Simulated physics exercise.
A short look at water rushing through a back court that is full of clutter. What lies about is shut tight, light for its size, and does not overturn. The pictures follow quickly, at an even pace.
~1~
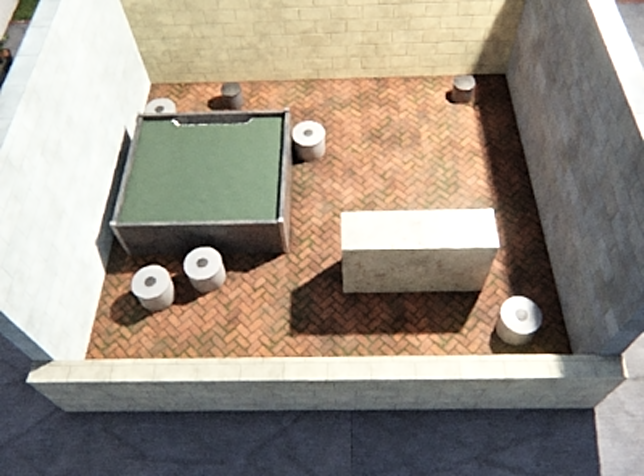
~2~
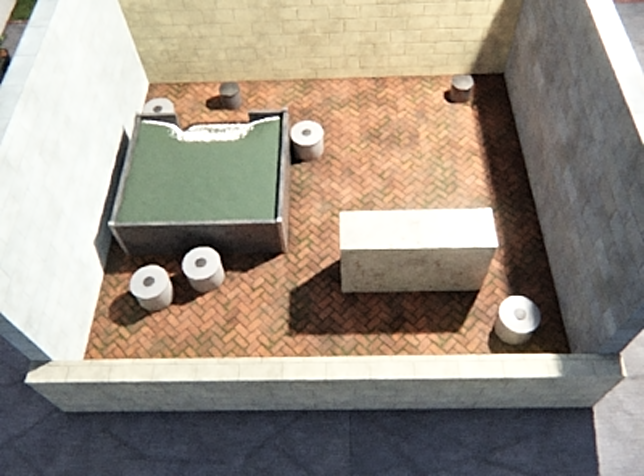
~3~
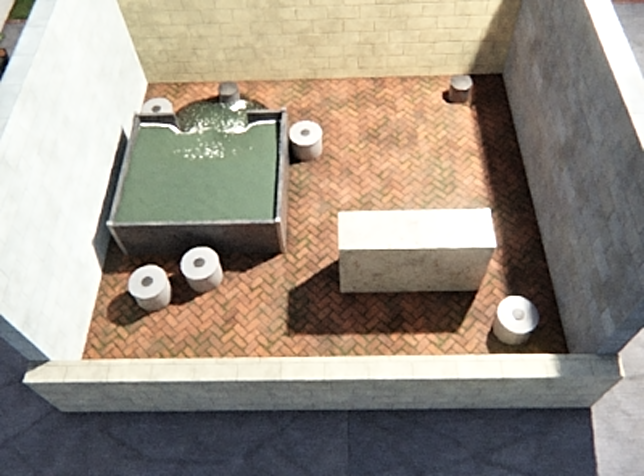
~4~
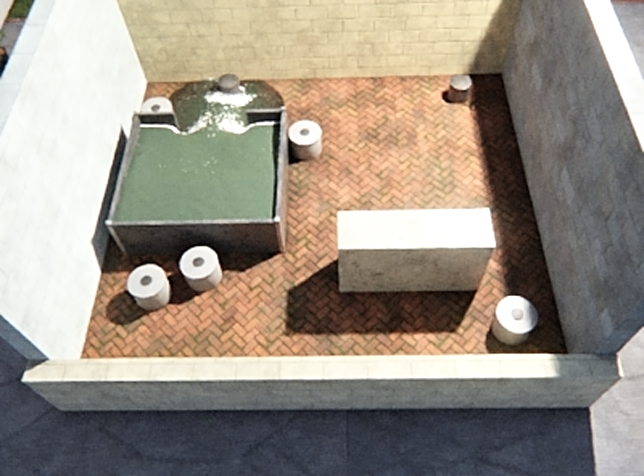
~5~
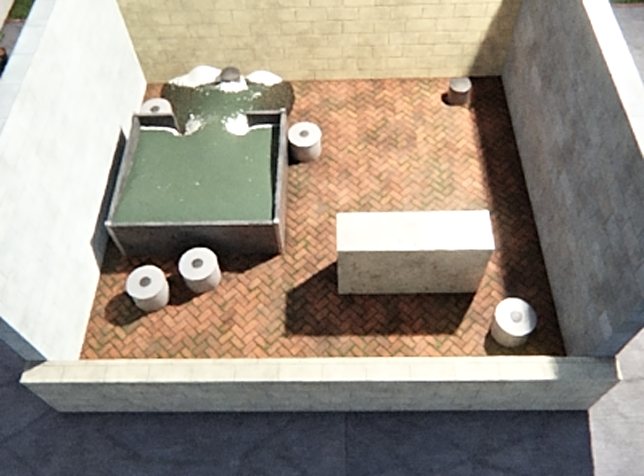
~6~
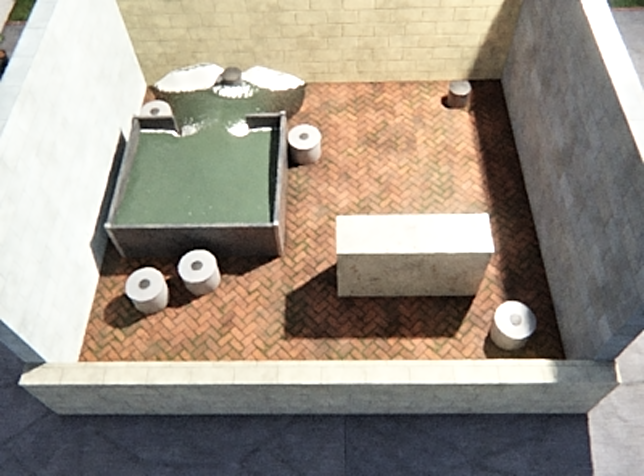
A walled court of pale stone with a reddish herringbone brick floor is seen from high above, the view drifting very slightly. A dark-walled tank of green water stands at left, with pale and grey cylinders around it, a long whitish block right of centre, and more cylinders at right. Water pours through the tank's notched back edge, foams around a grey cylinder, and spreads sideways along the rear wall.
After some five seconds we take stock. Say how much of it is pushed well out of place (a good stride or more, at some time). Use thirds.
Share: One to two thirds.
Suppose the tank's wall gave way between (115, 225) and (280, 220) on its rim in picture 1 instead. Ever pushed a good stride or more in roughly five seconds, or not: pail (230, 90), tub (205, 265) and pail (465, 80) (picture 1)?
In turn: No, pushed that far, under that.
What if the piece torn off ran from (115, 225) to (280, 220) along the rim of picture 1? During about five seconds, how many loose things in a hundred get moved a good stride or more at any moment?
I make it 40 per cent.
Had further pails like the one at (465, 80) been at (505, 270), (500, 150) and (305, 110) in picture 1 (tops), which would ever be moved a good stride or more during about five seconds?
As listed: Short of that, shifted that much, under that.
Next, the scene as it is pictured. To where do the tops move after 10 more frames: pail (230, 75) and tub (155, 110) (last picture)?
Roughly at (338, 112) and (181, 102).
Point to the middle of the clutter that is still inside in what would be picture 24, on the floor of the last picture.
Near (316, 200).
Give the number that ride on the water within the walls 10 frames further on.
1 of them.
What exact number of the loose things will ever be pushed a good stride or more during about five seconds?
It comes to 3.
A moment on, 0 of 7 are well off their spots; 1 afloat.
Next, 1 of 7 are well off their spots; 1 afloat.
Later, 2 of 7 are well off their spots; 2 afloat.
In the end, 2 of 7 are well off their spots, and 3 have been at some point; 2 afloat.
